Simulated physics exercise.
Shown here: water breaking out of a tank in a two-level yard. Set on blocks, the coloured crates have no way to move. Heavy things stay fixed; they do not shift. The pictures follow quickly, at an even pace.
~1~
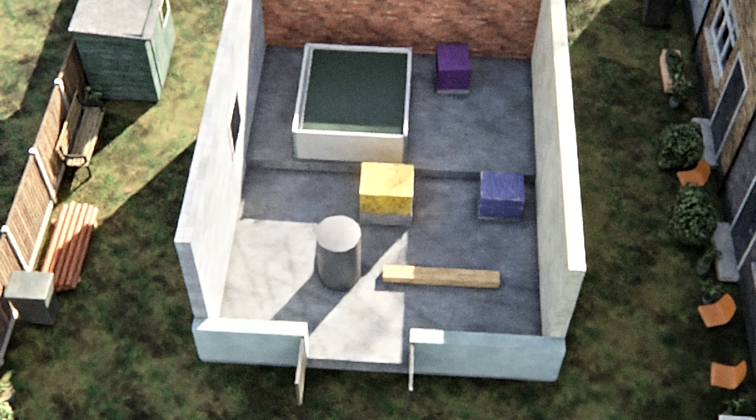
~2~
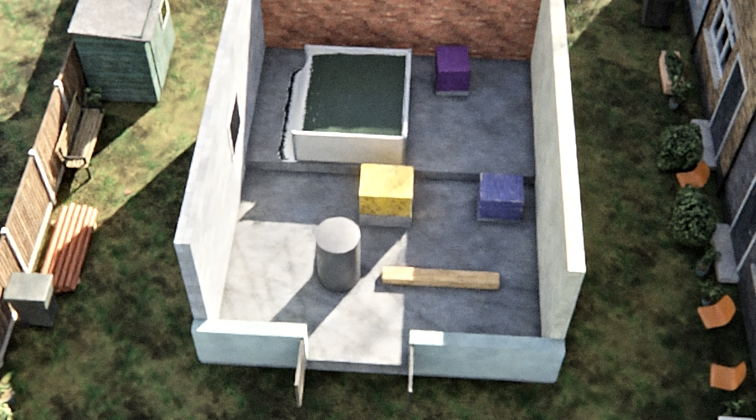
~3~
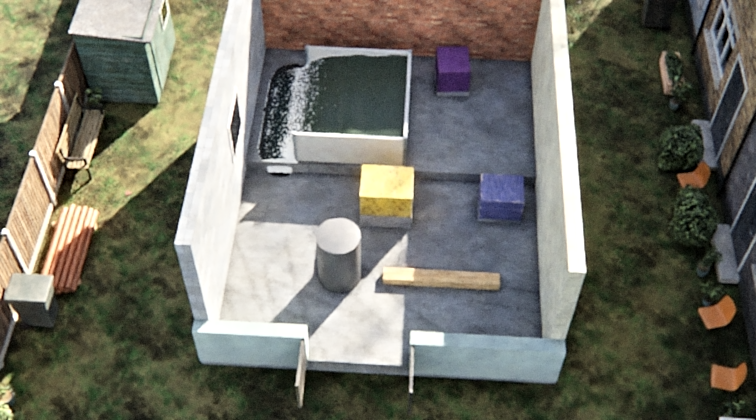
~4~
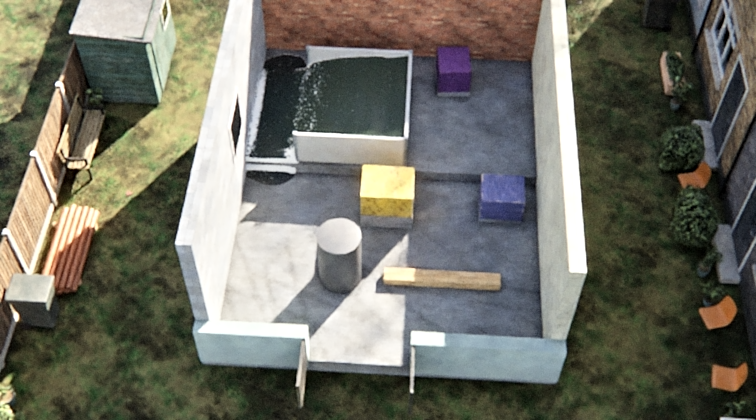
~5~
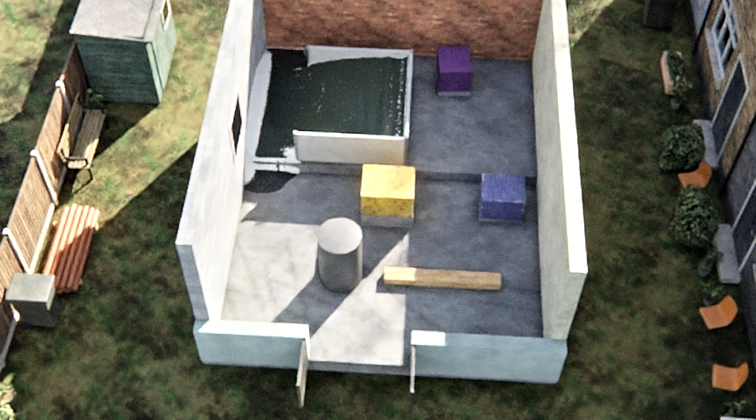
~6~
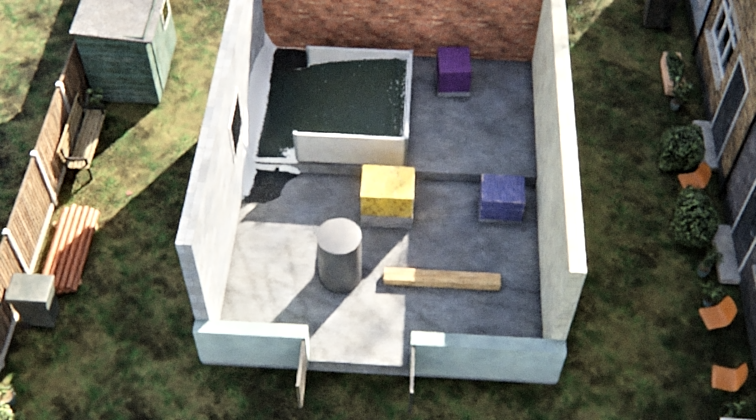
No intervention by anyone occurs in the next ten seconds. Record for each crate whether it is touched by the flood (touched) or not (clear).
Record: Blue crate touched, purple crate touched, yellow crate clear.
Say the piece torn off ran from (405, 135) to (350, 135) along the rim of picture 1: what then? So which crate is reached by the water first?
That would be the yellow crate.
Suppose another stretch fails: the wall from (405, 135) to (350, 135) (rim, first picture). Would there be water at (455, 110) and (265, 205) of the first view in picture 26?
Going point by point, the first is high and dry and the second is waterlogged.
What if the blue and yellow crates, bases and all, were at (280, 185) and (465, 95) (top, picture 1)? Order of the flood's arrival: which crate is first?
The blue crate is first.
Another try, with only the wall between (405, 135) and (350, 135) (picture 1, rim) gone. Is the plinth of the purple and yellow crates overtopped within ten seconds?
The purple crate is untouched and the yellow crate is flooded.
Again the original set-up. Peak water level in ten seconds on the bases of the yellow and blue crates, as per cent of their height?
Respectively 40 % and 190 %.
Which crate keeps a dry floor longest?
That one's the blue-painted one.
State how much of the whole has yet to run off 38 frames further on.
Estimate: 92 %.
A moment on, water covers 20 % of the floor; the blue crate not reached, the purple crate not reached, the yellow crate not reached.
Next, water covers 40 % of the floor; the blue crate not reached, the purple crate water round its plinth, the yellow crate not reached.
Then, water covers 55 % of the floor; the blue crate not reached, the purple crate water round its plinth, the yellow crate water round its plinth.
Later, water covers 85 % of the floor; the blue crate water round its plinth, the purple crate water round its plinth, the yellow crate water round its plinth.
In the end, water covers 100 % of the floor; the blue crate was topped, the purple crate was topped, the yellow crate stayed above the water.
